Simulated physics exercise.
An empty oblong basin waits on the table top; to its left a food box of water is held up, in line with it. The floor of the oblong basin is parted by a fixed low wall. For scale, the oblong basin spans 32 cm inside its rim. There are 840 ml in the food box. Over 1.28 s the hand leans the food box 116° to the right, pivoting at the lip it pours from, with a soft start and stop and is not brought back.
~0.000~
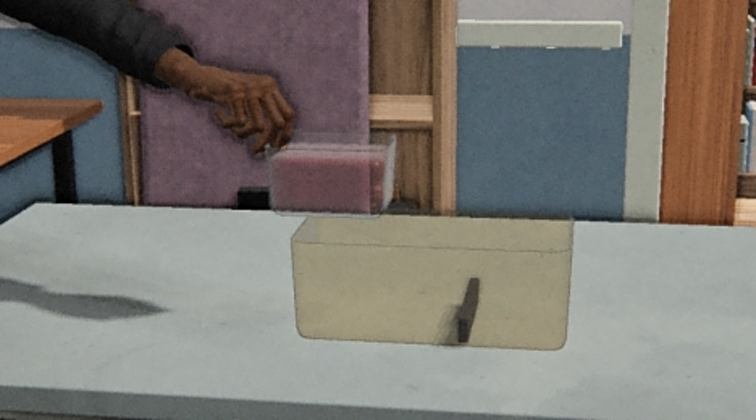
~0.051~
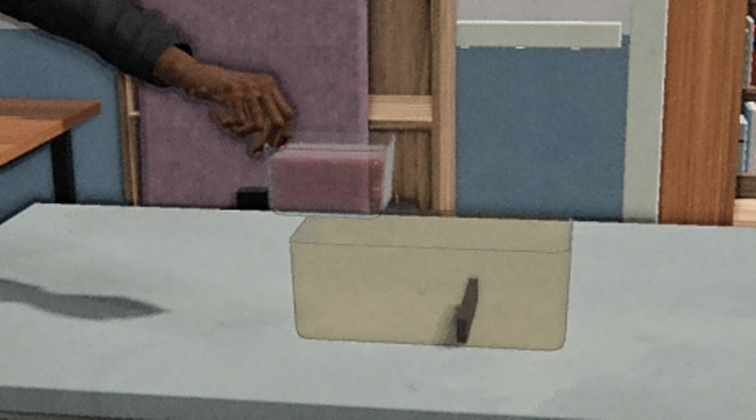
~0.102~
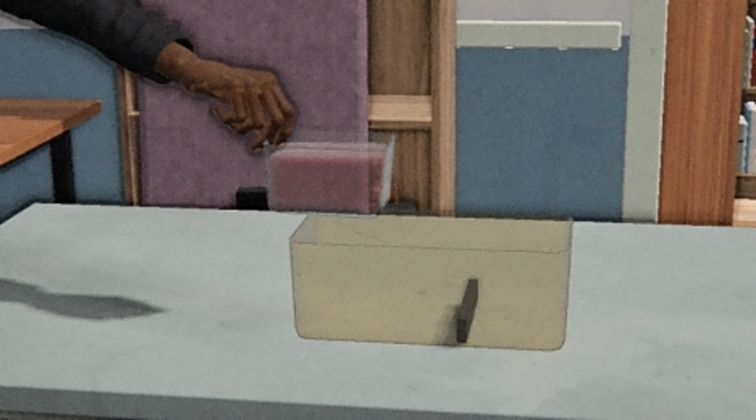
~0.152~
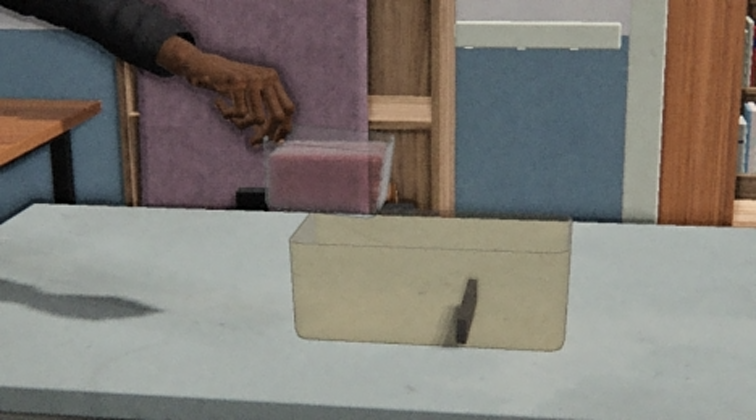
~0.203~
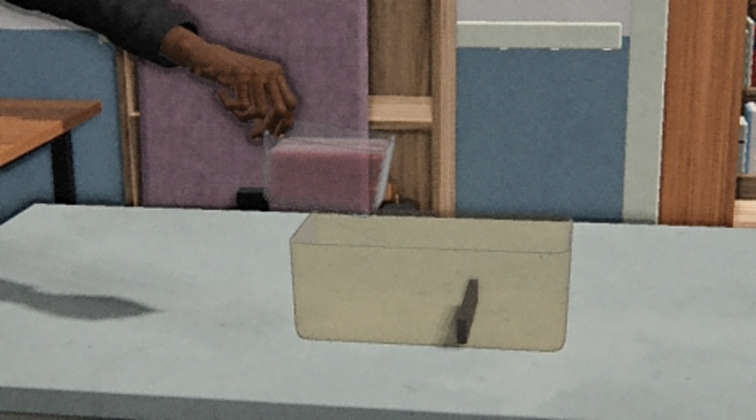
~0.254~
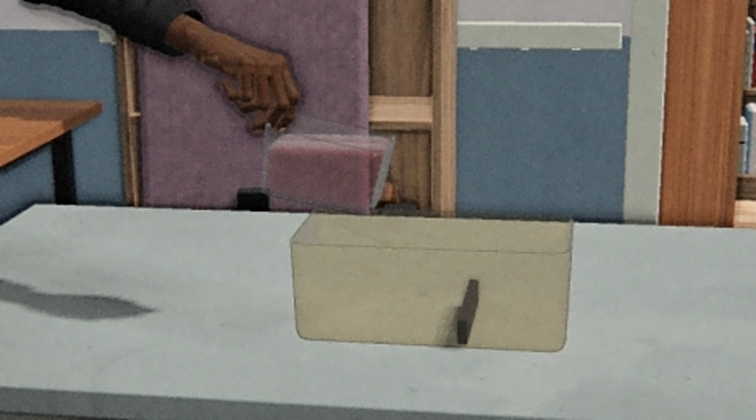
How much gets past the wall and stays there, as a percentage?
Roughly 62 per cent is past the wall.
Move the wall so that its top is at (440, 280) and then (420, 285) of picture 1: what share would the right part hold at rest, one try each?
First 95, then 95 per cent.
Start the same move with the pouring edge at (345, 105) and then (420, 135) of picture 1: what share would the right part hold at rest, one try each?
In turn about 30 and 65 per cent.
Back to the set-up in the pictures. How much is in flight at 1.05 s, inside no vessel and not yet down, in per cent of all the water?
About 10 per cent.
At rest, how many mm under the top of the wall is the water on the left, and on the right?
Left about 20 mm, right about 0 mm.
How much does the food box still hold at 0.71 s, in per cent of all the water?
Some 54 per cent.
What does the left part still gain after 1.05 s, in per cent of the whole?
Near 18 in a hundred.
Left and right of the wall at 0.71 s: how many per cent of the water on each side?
Left about 12, right about 2.
Then, 0.71 s in, the tilt is 68° and 54 per cent is still to pour, 12 is left of the wall and 2 right of it.
Then, 1.05 s in, the tilt is 107° and 7 per cent is still to pour, 19 is left of the wall and 65 right of it.
Then, 1.40 s in, the tilt is 116° and 0 per cent is still to pour, 33 is left of the wall and 66 right of it.
Then, 1.78 s in, the tilt is 116° and 0 per cent is still to pour, 37 is left of the wall and 62 right of it.
Finally, 37 per cent lies left of the wall, 62 right of it and 1 outside.
